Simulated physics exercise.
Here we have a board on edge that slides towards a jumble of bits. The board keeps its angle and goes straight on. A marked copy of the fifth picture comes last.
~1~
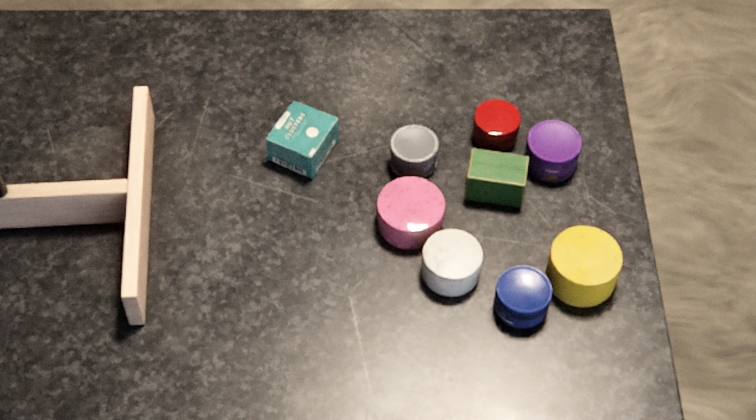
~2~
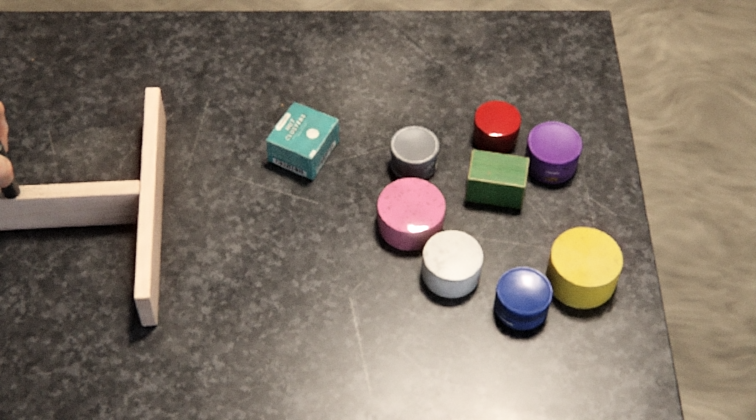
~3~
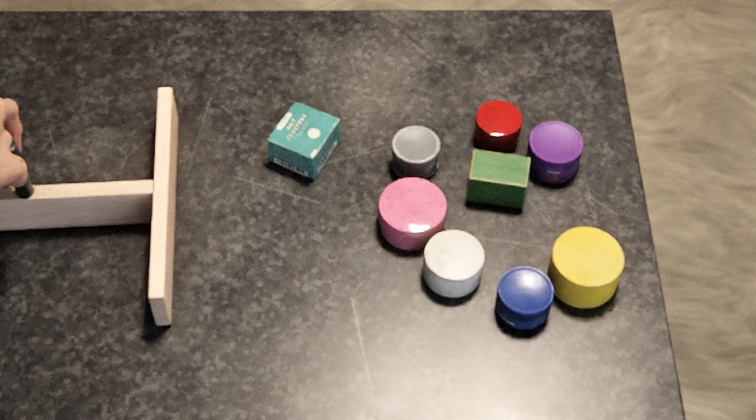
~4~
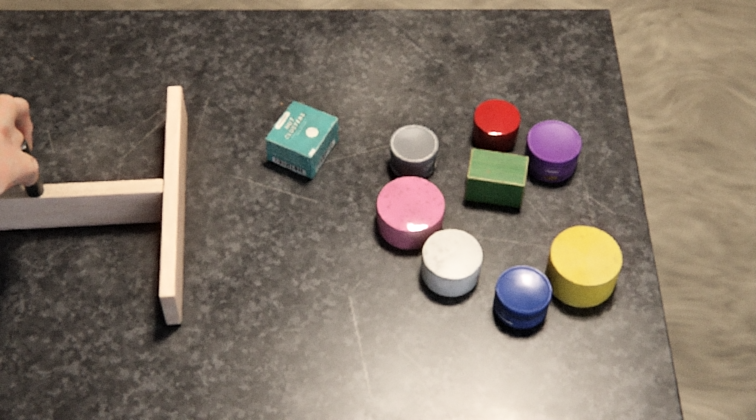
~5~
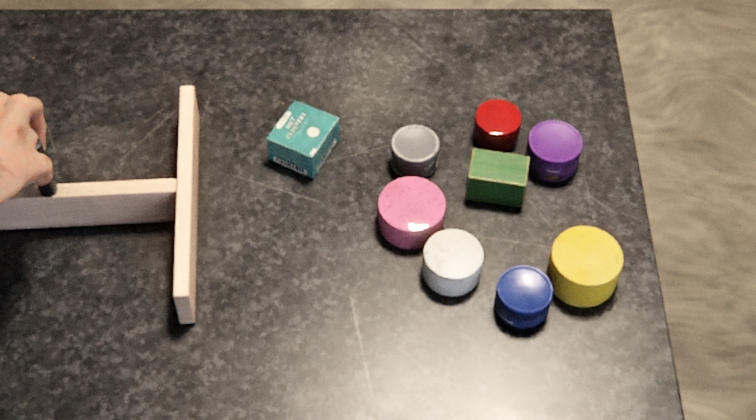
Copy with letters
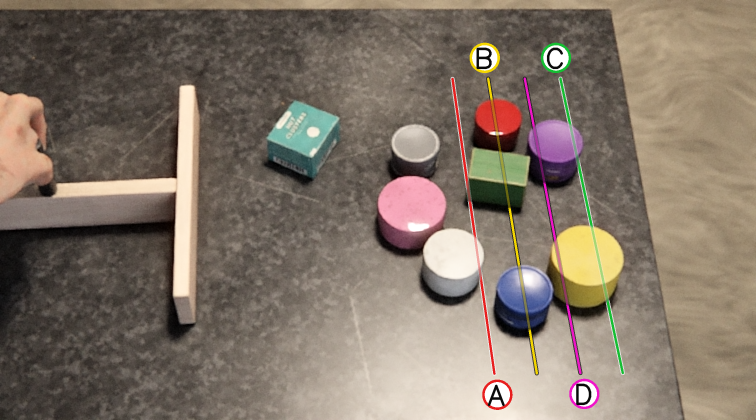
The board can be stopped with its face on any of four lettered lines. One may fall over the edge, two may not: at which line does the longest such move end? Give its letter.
At D, and not beyond.
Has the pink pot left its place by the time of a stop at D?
Yes.
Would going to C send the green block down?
By then, yes.
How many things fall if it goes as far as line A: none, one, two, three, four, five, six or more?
In all, none.
On the marked copy, A at (472, 214); B at (510, 214); C at (589, 213); D at (550, 213).
Following D. Soon after the start, board (317, 183); turquoise packet (347, 131); yellow tin (585, 267).
Later, board (447, 183); purple tub (573, 152); red pot (527, 110).
In the end, board (550, 182); purple tub over the edge; yellow tin (657, 275); one fallen.
As for the rest, A is within the limit but short; B is within the limit but short; C drops five.
